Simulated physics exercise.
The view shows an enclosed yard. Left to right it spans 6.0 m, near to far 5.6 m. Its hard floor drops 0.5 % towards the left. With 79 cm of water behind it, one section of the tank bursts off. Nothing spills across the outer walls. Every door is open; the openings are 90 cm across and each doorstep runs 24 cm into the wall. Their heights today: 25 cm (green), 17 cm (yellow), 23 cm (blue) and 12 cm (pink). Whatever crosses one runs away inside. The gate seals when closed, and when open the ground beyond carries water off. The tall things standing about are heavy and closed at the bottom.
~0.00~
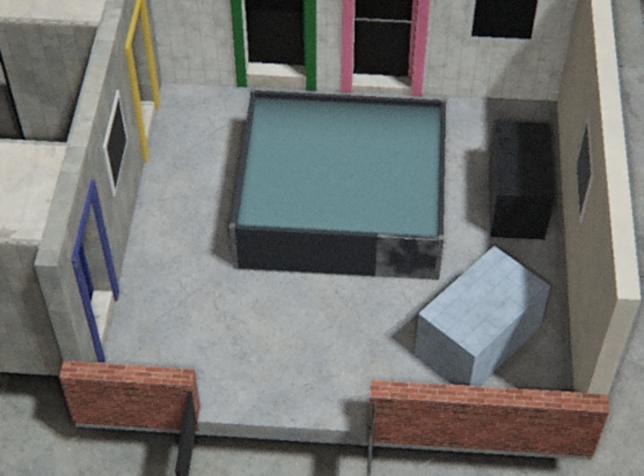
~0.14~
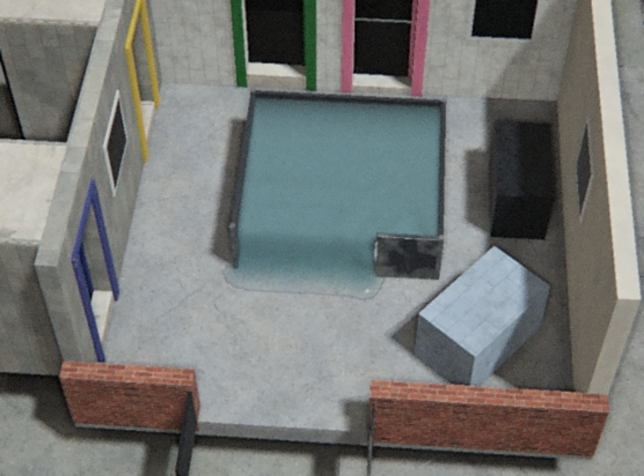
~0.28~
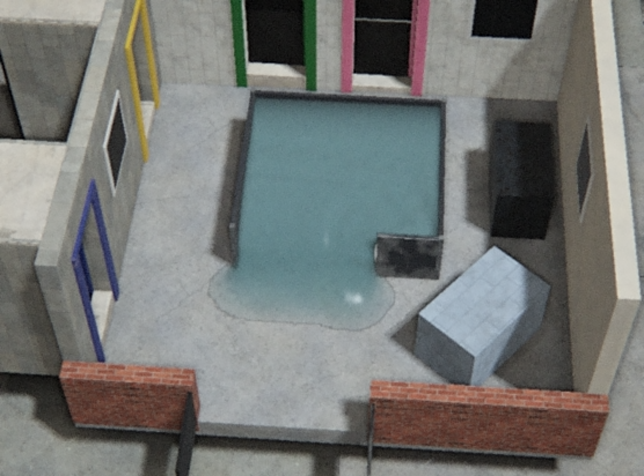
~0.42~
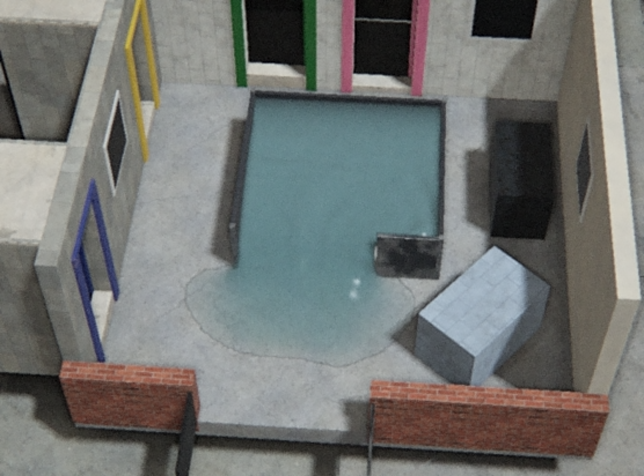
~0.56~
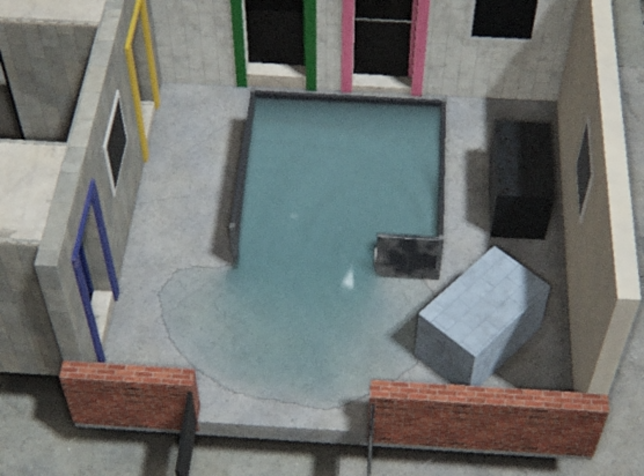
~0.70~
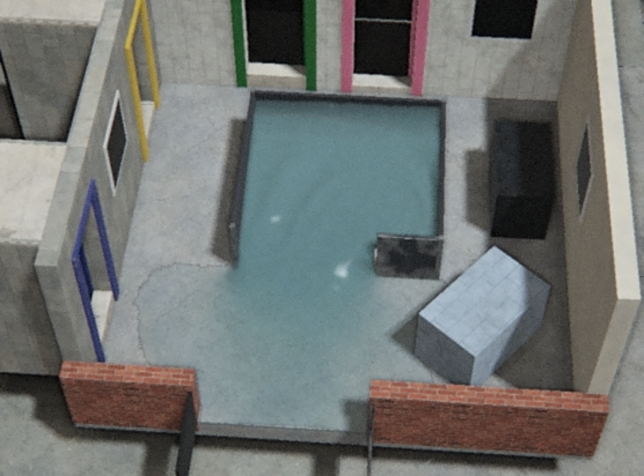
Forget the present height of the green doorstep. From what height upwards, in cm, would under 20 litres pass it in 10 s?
Some 9 cm above the ground.
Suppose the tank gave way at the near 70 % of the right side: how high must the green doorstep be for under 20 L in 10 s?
Then roughly 17 cm.
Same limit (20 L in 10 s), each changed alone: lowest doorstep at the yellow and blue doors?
Roughly 8.5 cm at yellow and 24 cm at blue.
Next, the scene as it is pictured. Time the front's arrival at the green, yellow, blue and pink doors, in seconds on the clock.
Green 4.0 s, yellow 3.2 s, blue 1.0 s, pink 5.0 s.
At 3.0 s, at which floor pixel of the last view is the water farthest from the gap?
Near (572, 427).
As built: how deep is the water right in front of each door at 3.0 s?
Depths in cm: Green 0, yellow 0, blue 25, pink 0.
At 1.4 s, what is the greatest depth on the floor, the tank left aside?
Up to some 42 cm.
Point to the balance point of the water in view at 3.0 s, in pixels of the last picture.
At about (306, 260).
After 1.4 s water covers 35 % of the floor, deepest (42 cm) near (268, 279); it has not reached the green door.
After 3.0 s water covers 50 % of the floor, deepest (36 cm) near (95, 398); it has not reached the green door.
After 10.0 s water covers 100 % of the floor, deepest (12 cm) near (533, 162); 7 cm at the green door, 0 litres in over its 25 cm doorstep.
At the green door as built, the water arrived by 4.1 s and peaked near 11 cm at 4.4 s.
With a doorstep of 8 cm, 31 litres would have come in within the 10 s; with 10.5 cm, 12 litres. So under 20 litres takes about 9 cm.
